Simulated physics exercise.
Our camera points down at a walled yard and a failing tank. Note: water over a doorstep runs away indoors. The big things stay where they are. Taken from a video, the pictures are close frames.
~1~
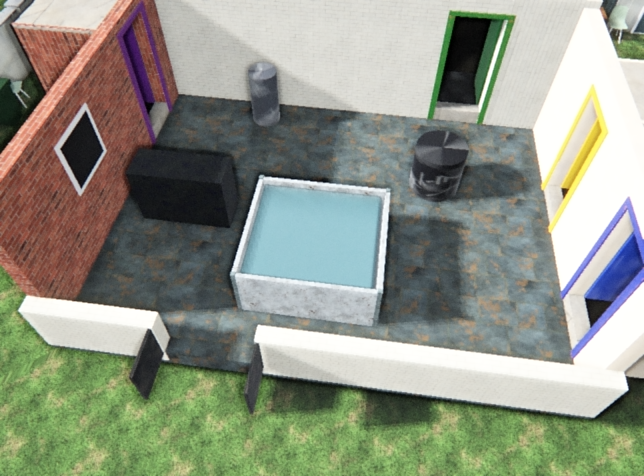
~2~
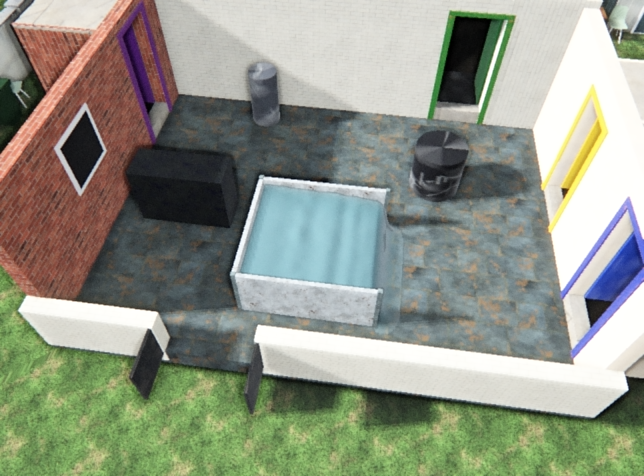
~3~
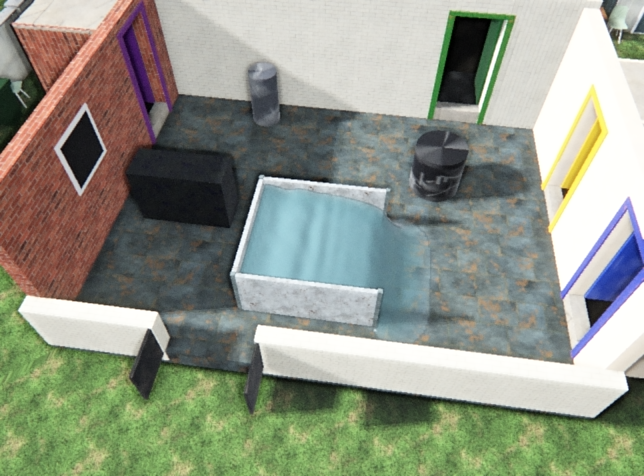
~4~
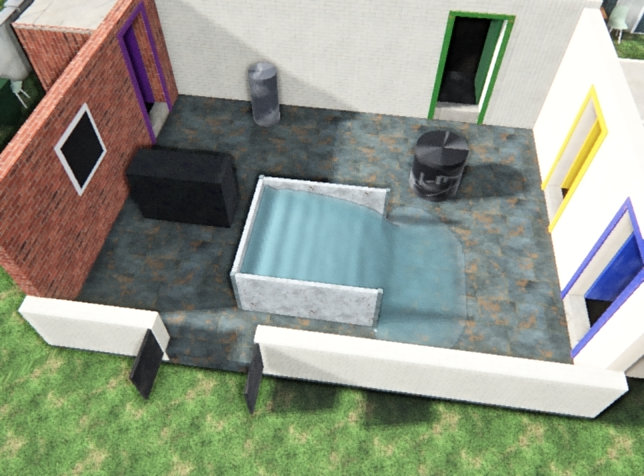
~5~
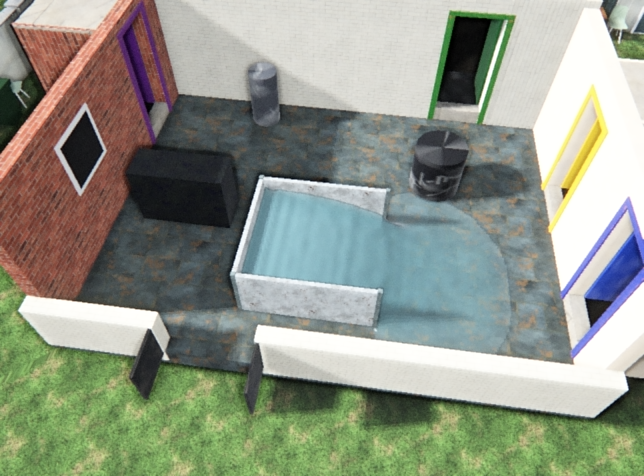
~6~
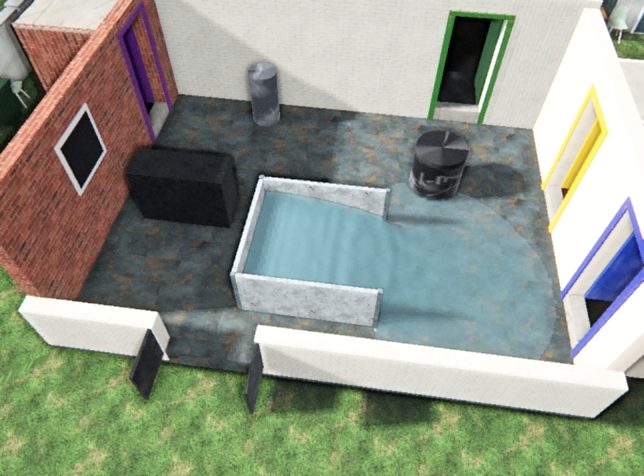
Water pours from the open tank's right side and spreads rightward across the walled yard.
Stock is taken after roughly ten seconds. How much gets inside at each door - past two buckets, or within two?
In order: The blue door gets overwhelmed honestly; the purple door copes honestly; the yellow door gets overwhelmed honestly; the green door copes honestly.
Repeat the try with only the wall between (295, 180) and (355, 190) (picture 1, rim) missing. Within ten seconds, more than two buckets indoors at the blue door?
Well, the blue door comes up short here.
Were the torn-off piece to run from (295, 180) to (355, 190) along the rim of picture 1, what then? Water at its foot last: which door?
Answer: The blue one.
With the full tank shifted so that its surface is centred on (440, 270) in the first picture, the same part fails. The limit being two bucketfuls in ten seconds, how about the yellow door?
As far as I can tell, the yellow door stays within limits.
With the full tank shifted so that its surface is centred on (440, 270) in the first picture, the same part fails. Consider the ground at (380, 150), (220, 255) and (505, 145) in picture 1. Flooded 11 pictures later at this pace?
Taking the three spots in turn, I'd say spared, then spared, then drenched.
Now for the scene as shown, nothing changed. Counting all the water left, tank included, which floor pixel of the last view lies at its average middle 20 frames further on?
I'd place it roughly at (460, 246).
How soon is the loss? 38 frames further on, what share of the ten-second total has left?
Near 90 in a hundred.
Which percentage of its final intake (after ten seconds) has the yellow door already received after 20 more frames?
Working it through, I arrive at 90 %.
A moment on, water covers 30 % of the floor; the blue door far over two buckets in, the purple door not reached, the yellow door under two buckets in, the green door not reached.
Next, water covers 35 % of the floor; the blue door far over two buckets in, the purple door not reached, the yellow door over two buckets in, the green door not reached.
Then, water covers 45 % of the floor; the blue door far over two buckets in, the purple door not reached, the yellow door over two buckets in, the green door wet at the sill, nothing in.
Later, water covers 80 % of the floor; the blue door far over two buckets in, the purple door not reached, the yellow door over two buckets in, the green door wet at the sill, nothing in.
In the end, water covers 95 % of the floor; the blue door far over two buckets in, the purple door wet at the sill, nothing in, the yellow door over two buckets in, the green door wet at the sill, nothing in.
